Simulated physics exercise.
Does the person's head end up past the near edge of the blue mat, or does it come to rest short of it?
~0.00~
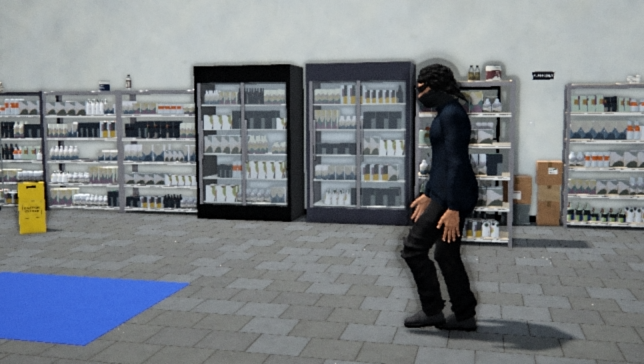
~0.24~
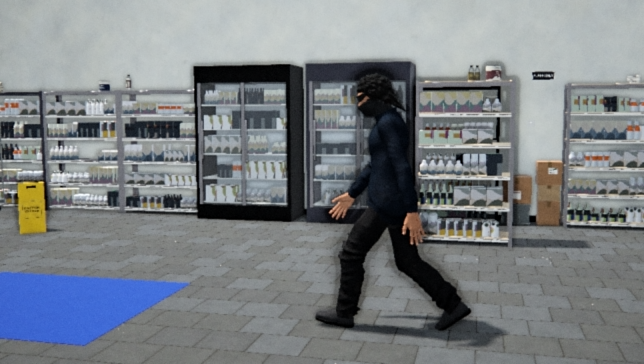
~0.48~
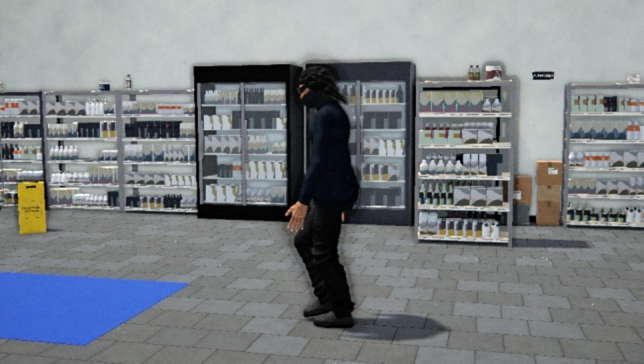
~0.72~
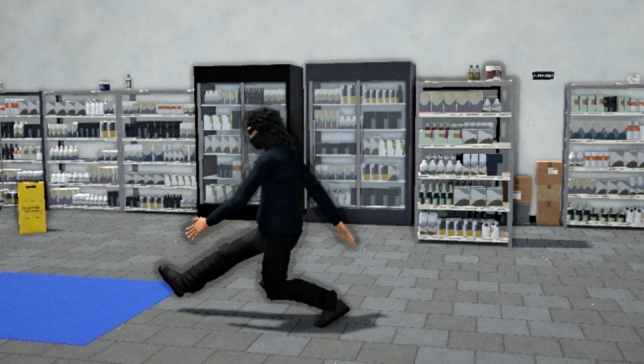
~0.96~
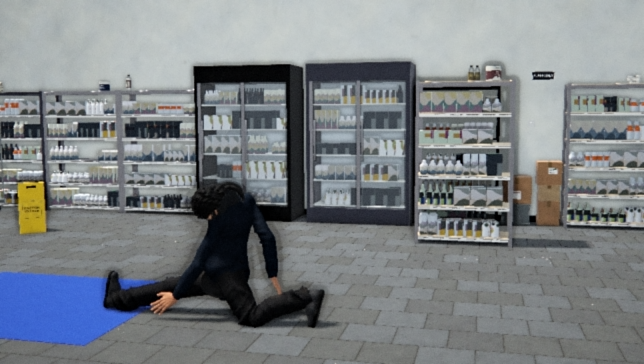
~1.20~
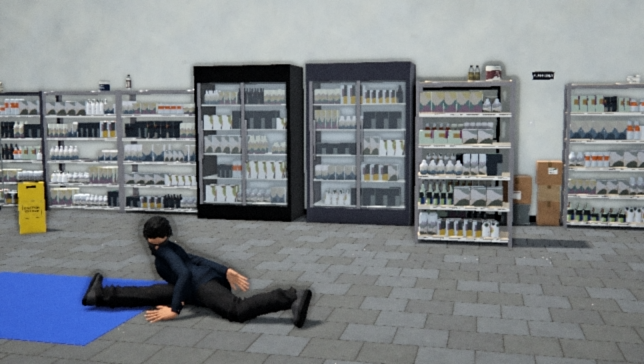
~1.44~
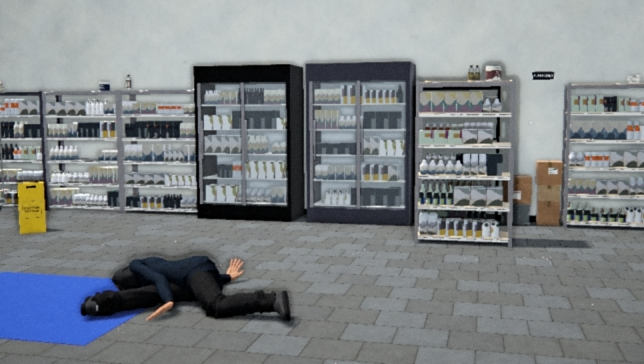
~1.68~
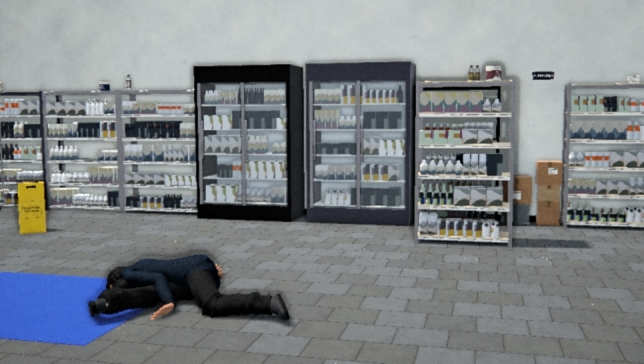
The person's head ends up past the near edge of the blue mat, as the person folds forward and lies with the upper body over the edge while the hips stay on the paved floor.
